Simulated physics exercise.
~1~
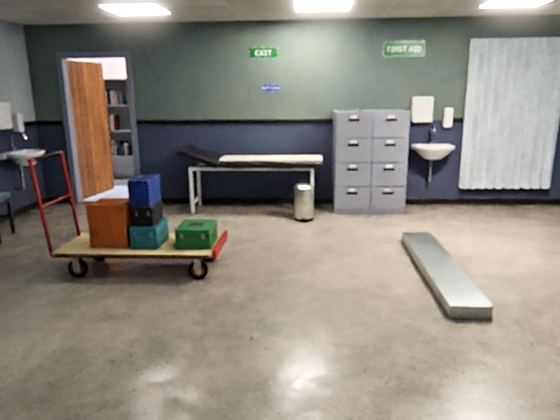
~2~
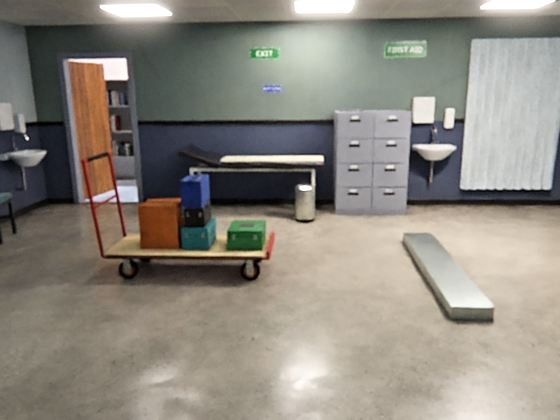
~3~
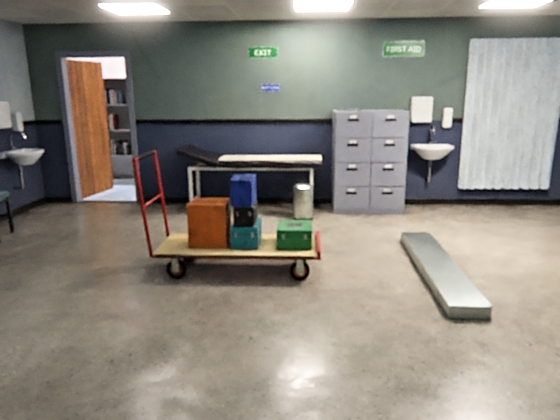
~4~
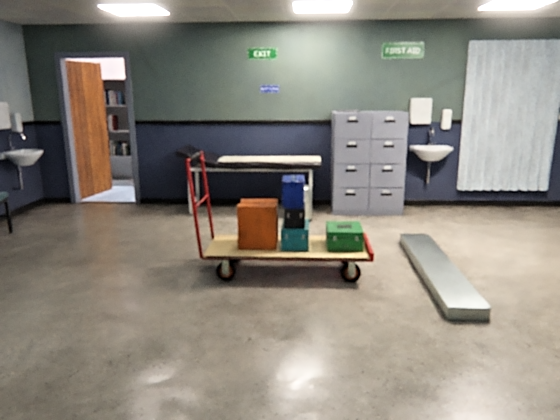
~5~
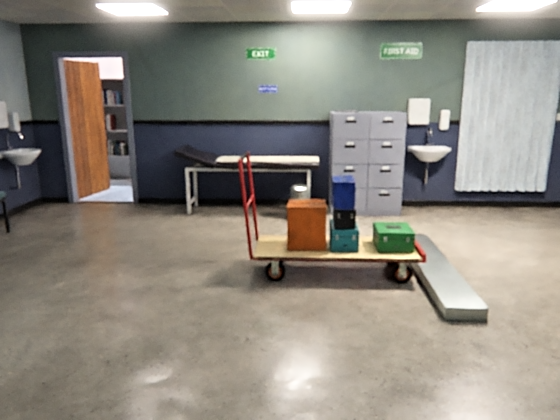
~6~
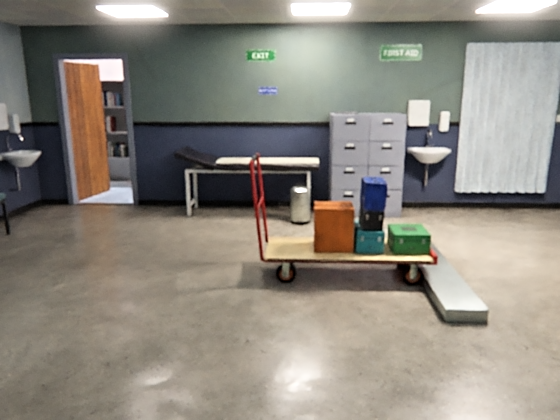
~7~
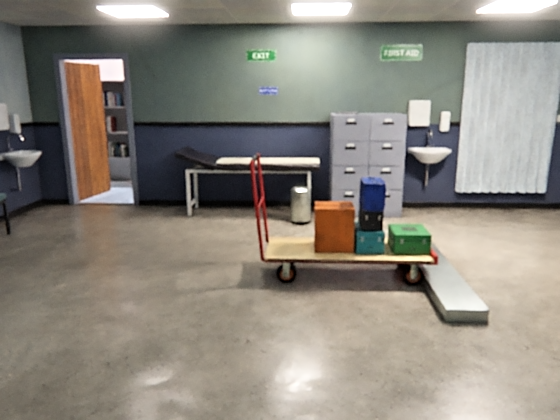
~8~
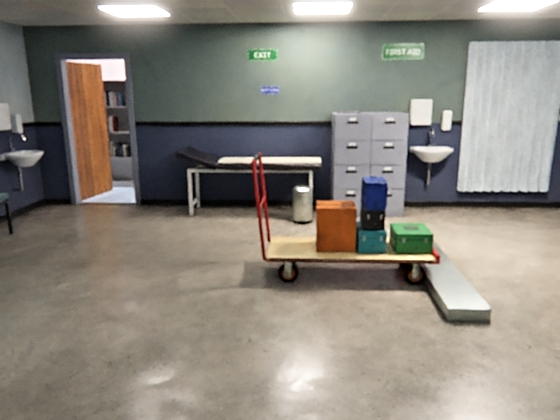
A flat trolley carrying an orange box, a green box and a small stack topped by a blue box rolled right across the floor until it stopped at a low grey kerb, and everything stayed on the deck, with the blue box still upright.
